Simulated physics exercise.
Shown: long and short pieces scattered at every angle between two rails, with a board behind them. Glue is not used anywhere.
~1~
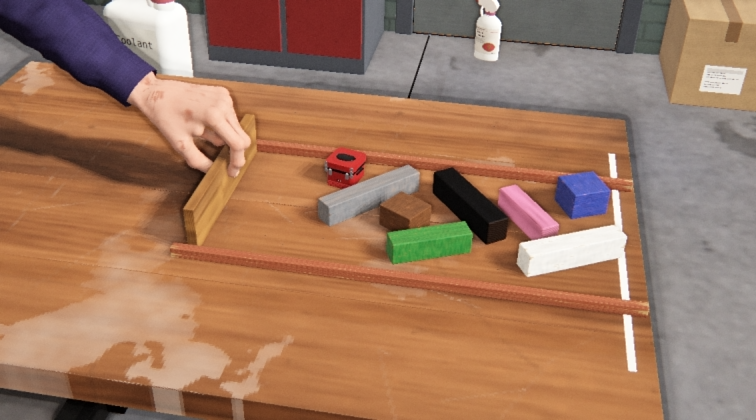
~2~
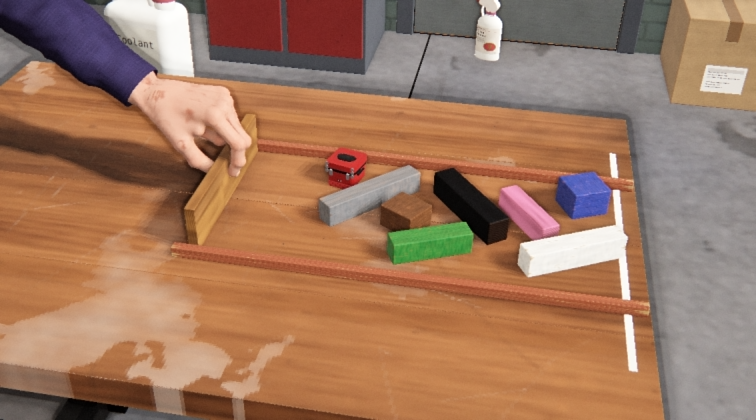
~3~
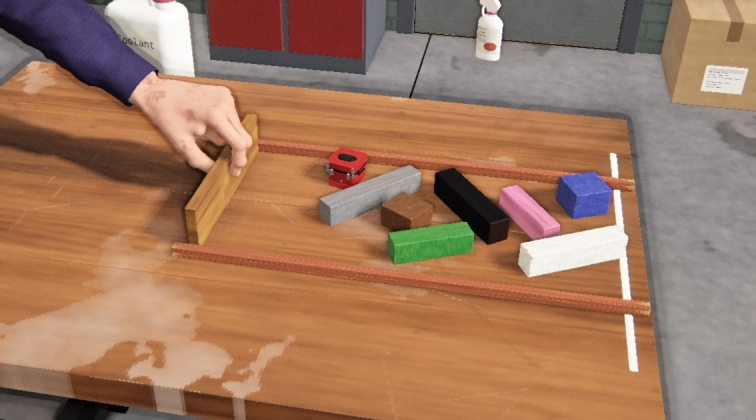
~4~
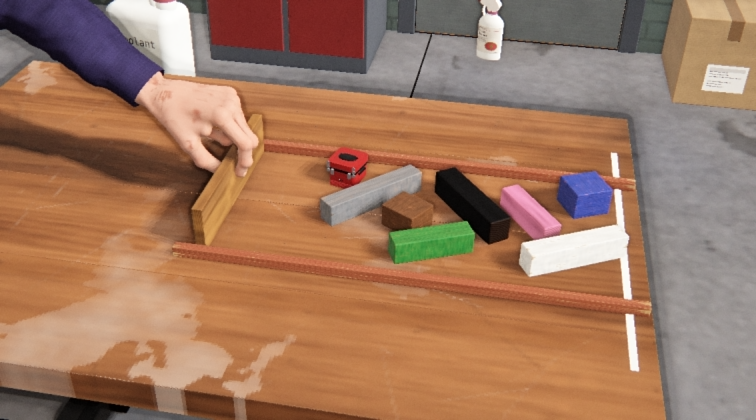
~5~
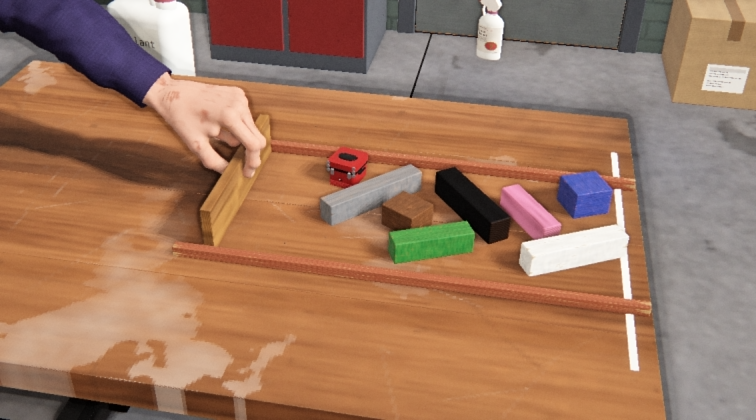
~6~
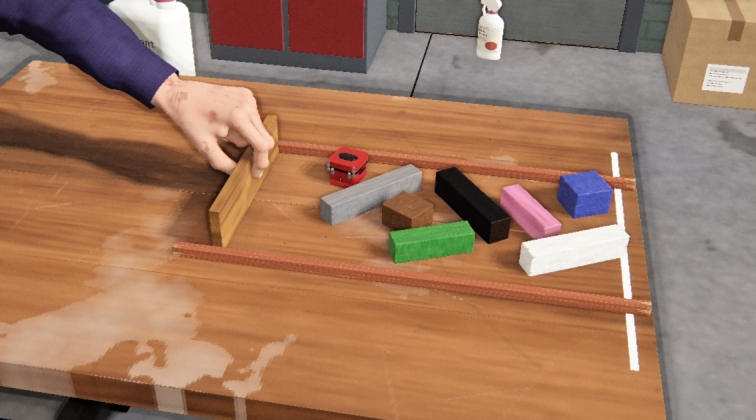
A wooden board, gripped from above by a hand in a dark purple sleeve, stands still at first and then slides slightly right across the tabletop between two reddish rails. The scattered colored blocks and small red object ahead of it, near a white line, stay essentially in place.
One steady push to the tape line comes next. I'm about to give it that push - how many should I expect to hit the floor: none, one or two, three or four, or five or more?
Expect five or more.
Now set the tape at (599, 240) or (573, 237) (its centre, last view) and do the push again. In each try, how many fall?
On the floor, 4 then 3.
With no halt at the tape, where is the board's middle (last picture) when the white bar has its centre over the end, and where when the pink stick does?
The white bar gives roughly (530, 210), the pink stick roughly (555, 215).
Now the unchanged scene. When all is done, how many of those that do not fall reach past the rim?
The count would be 1.
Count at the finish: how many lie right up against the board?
At rest, 1 are in contact.
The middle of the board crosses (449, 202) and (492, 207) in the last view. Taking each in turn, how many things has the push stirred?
In order, the tallies are 7 and 8.
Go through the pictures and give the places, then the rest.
In the first picture, blue block (582, 195); white bar (572, 251); pink stick (527, 215); board (224, 177); tape (620, 244).
In the second picture, white bar (573, 250); black stick (470, 205).
In the third picture, pink stick (529, 215); grey bar (371, 195).
In the fourth picture, blue block (584, 195); green bar (431, 242).
In the fifth picture, white bar (574, 250); brown block (407, 214).
In the sixth picture, blue block (585, 194); white bar (574, 250); pink stick (530, 215); board (247, 179); tape (623, 243).
A little later, none off yet; blue block at rest near (585, 194); white bar at rest near (574, 250); pink stick at rest near (530, 215).
Next, none off yet; blue block at rest near (585, 194); white bar shifted a little near (592, 252); pink stick shifted a little near (557, 215).
Later still, one off so far; blue block on its side near (667, 246); white bar tilted well over near (674, 301); pink stick shifted about its own width near (646, 224).
When it is over, the number that fall off is five or more; down, grey bar, brown block, green bar, black stick, pink stick, white bar and blue block.
